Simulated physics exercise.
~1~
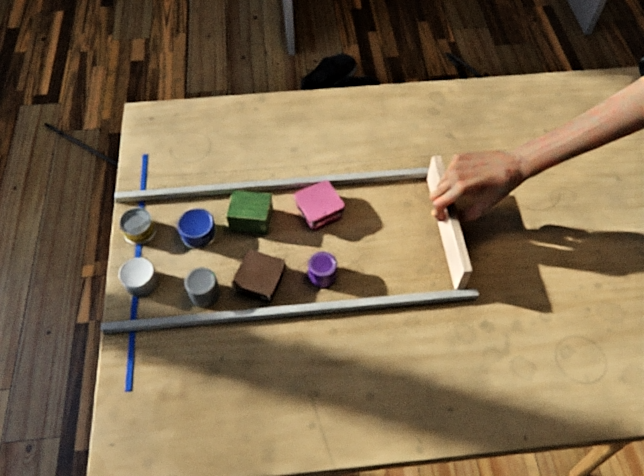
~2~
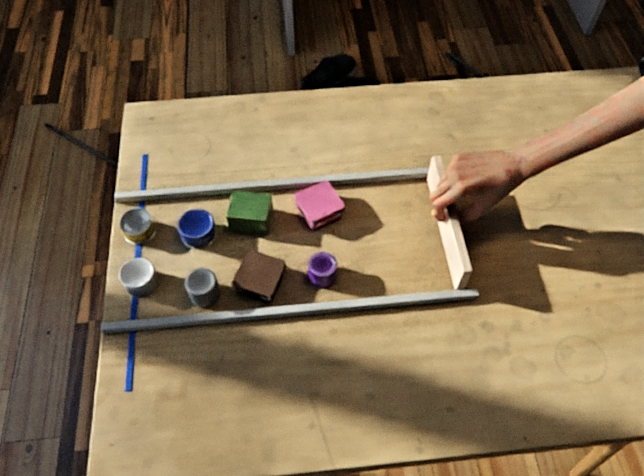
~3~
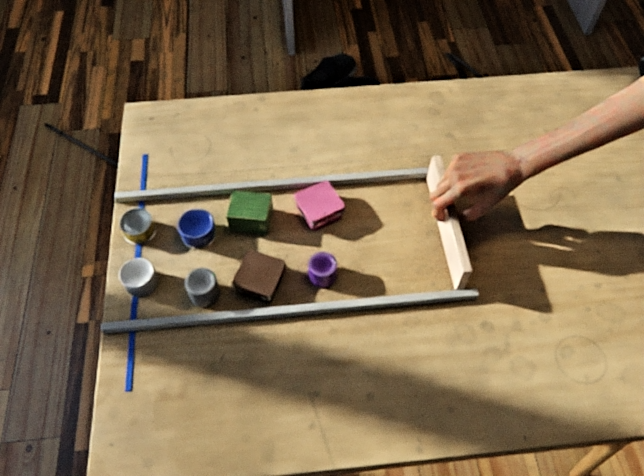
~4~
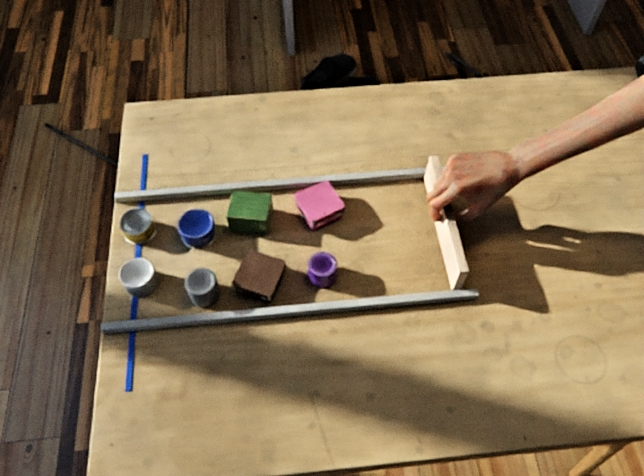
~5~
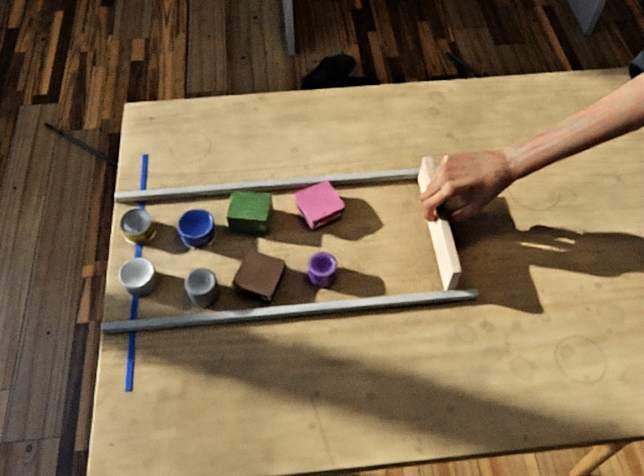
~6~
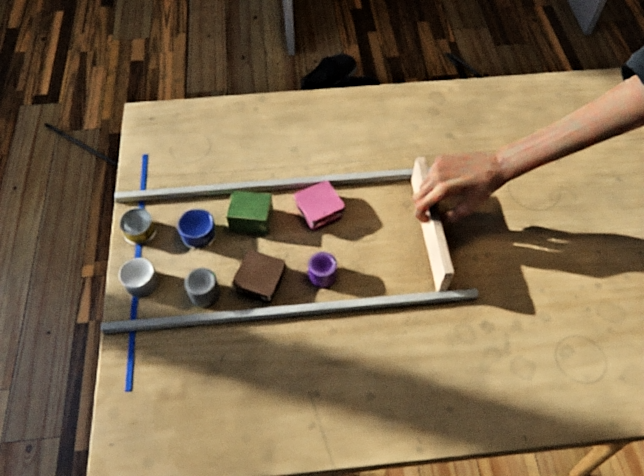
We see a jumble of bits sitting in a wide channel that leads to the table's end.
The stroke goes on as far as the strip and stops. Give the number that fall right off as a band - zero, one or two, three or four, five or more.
Turns out five or upwards get shoved off the end.
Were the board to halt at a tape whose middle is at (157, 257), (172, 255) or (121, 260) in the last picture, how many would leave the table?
The three tries give 5, 4 and 8.
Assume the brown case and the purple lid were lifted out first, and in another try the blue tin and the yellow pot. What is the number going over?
First 3, second 4.
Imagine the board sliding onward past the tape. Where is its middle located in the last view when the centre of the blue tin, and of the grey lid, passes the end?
For the blue tin, about (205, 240); for the grey lid, about (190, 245).
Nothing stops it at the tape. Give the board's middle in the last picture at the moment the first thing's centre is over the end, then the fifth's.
First: Around (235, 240). Next: Around (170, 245).
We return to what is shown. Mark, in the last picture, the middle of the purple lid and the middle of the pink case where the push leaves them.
One is at about (118, 285), the other at about (119, 217).
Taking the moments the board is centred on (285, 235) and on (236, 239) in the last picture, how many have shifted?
First 6, after that 7.
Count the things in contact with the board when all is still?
Contact count: 2.
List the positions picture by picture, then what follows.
In the first picture, yellow pot (138, 226); white tub (139, 278); blue tin (197, 229); board (448, 221); tape (138, 258).
In the second picture, white tub (139, 278); grey lid (203, 288).
In the third picture, blue tin (197, 229); brown case (260, 277).
In the fourth picture, yellow pot (138, 226); purple lid (323, 270).
In the fifth picture, white tub (139, 278); pink case (319, 206).
In the sixth picture, yellow pot (138, 226); white tub (139, 278); blue tin (197, 229); board (431, 222); tape (138, 258).
Early on, none off yet; yellow pot at rest near (138, 226); white tub at rest near (139, 278); blue tin at rest near (197, 229).
Finally, the number that fall off is five or more; lost, brown case, green block, grey lid, blue tin, white tub and yellow pot.
